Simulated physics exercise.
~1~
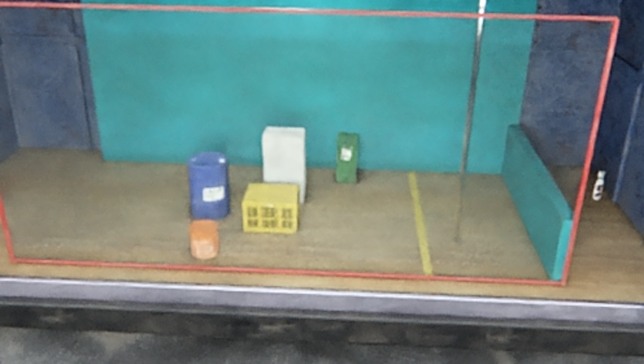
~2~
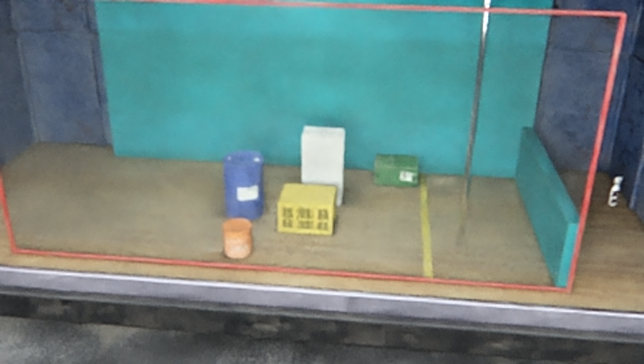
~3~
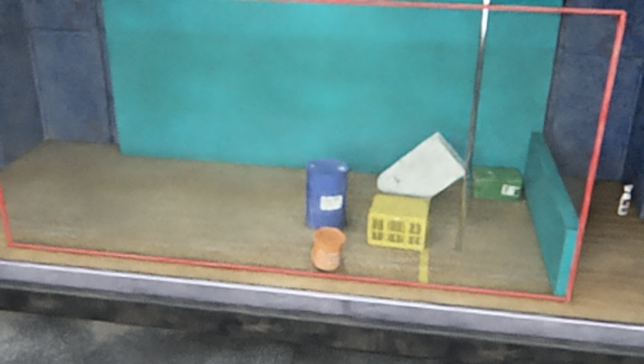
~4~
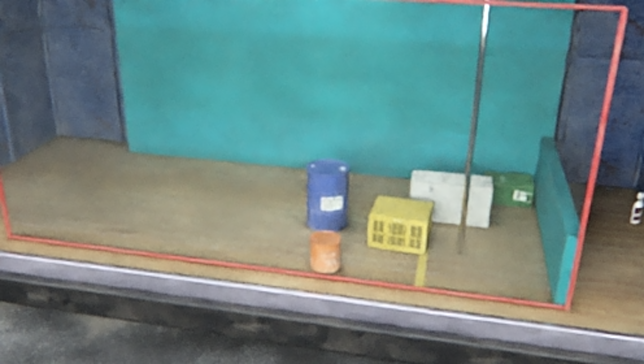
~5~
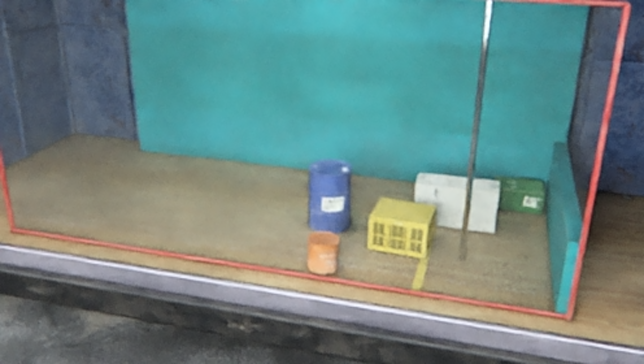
A bright teal wall backs the wooden-floored bay of a van, seen from the front and slightly above, with a thin pole and a yellow line towards the right. A blue drum, an orange bucket, a yellow crate, a white tall box and a small green pack stand left of the line. The goods slide right, and the green pack topples onto its side. As they slide farther, the white box tips over while the green pack crosses the line. The white box lies flat beyond the line beside the pack, while the upright drum, bucket and crate stop short.
